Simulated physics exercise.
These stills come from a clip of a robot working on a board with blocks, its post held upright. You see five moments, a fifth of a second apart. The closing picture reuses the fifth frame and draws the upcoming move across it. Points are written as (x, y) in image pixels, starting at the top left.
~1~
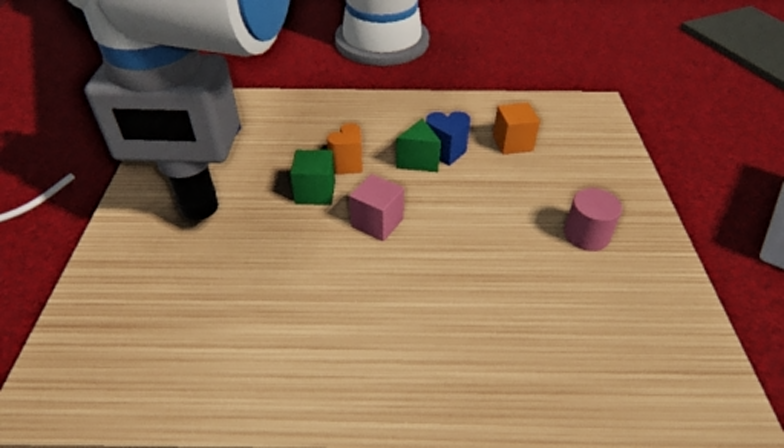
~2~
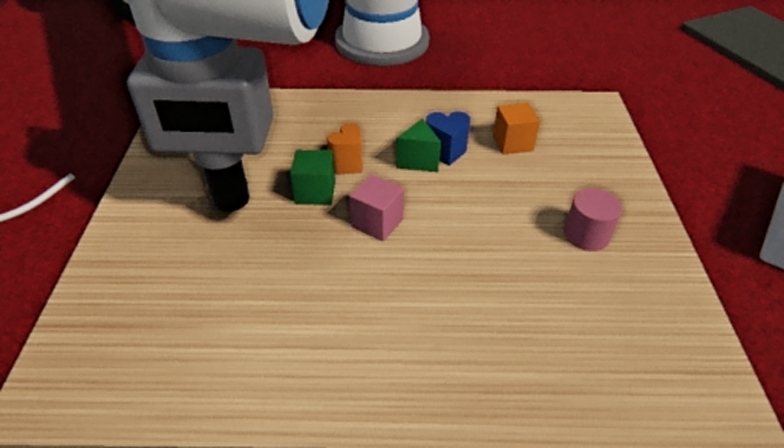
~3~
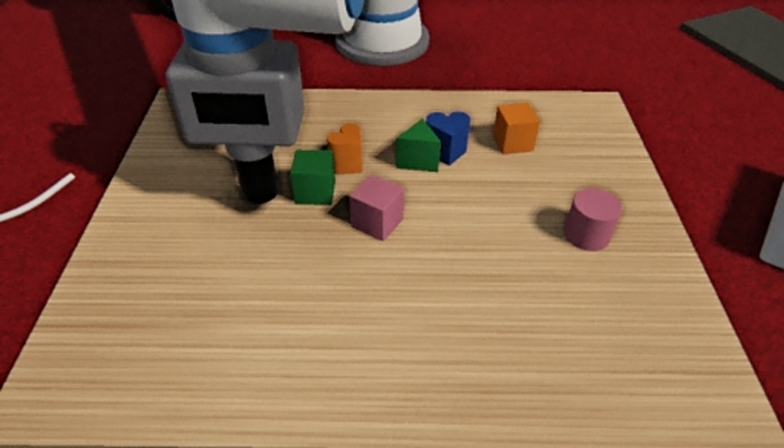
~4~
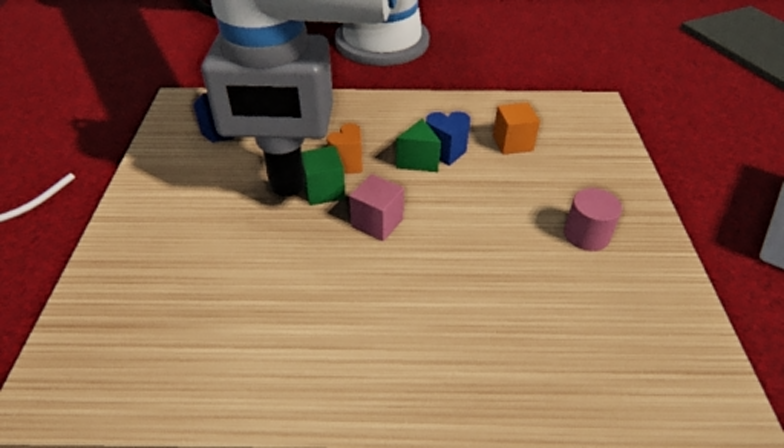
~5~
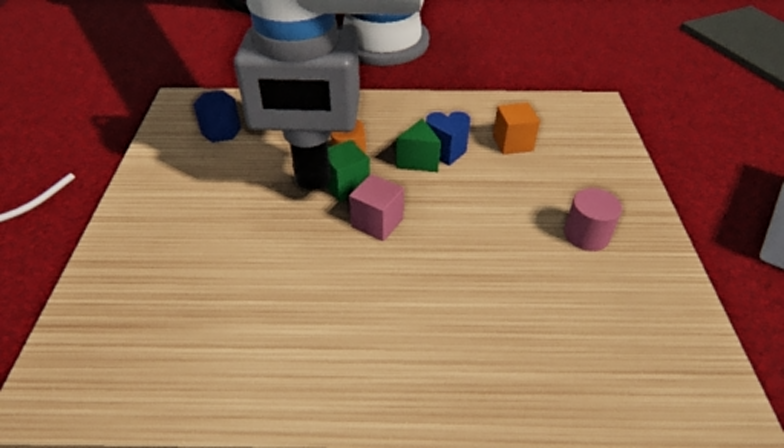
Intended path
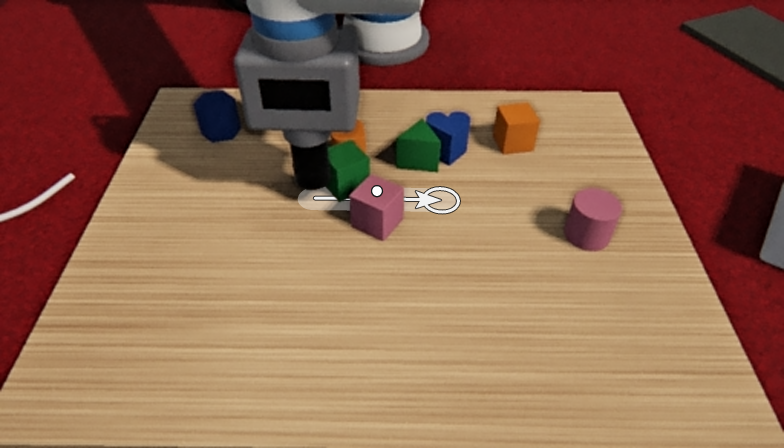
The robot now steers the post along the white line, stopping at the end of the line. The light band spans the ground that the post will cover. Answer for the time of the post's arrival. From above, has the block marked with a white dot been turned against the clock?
No, it doesn't check out.
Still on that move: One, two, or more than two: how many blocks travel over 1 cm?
Once the path ends, two blocks will have shifted.
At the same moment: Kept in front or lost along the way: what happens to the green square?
My prediction: No longer in front.
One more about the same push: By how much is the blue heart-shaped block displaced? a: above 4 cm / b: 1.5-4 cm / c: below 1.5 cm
I choose c.
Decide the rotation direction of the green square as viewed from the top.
The green square rotates counterclockwise.
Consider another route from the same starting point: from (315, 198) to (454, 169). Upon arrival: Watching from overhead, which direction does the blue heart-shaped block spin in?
That block twists clockwise.
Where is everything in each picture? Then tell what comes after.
The first picture shows tip of the post (200, 209), middles of tops, green square (312, 161), orange heart-shaped block (346, 134), pink square (377, 191), green triangular piece (420, 132), blue heart-shaped block (449, 121).
The second picture shows post (232, 201), nothing pushed.
The third picture shows post (261, 193), nothing pushed.
The fourth picture shows post (288, 186), green square (321, 159).
The fifth picture shows post (313, 180), green square (344, 154), orange heart-shaped block partly hidden, pink square (377, 191), green triangular piece (420, 132), blue heart-shaped block (449, 121).
The line goes from (315, 198) directly to (441, 200); the dot is on the pink square.
What follows on the original path. One third of the way, post (357, 180); green square (378, 148), turned 30° anticlockwise.
Two thirds of the way, post (400, 181); green square (387, 144), turned 55° anticlockwise; pink square (392, 195), turned 50° clockwise; green triangular piece (419, 129).
At the end, post (443, 182); green square (387, 144), turned 55° anticlockwise; orange heart-shaped block unmoved; pink square (393, 195), turned 50° clockwise; green triangular piece (419, 129); blue heart-shaped block unmoved.
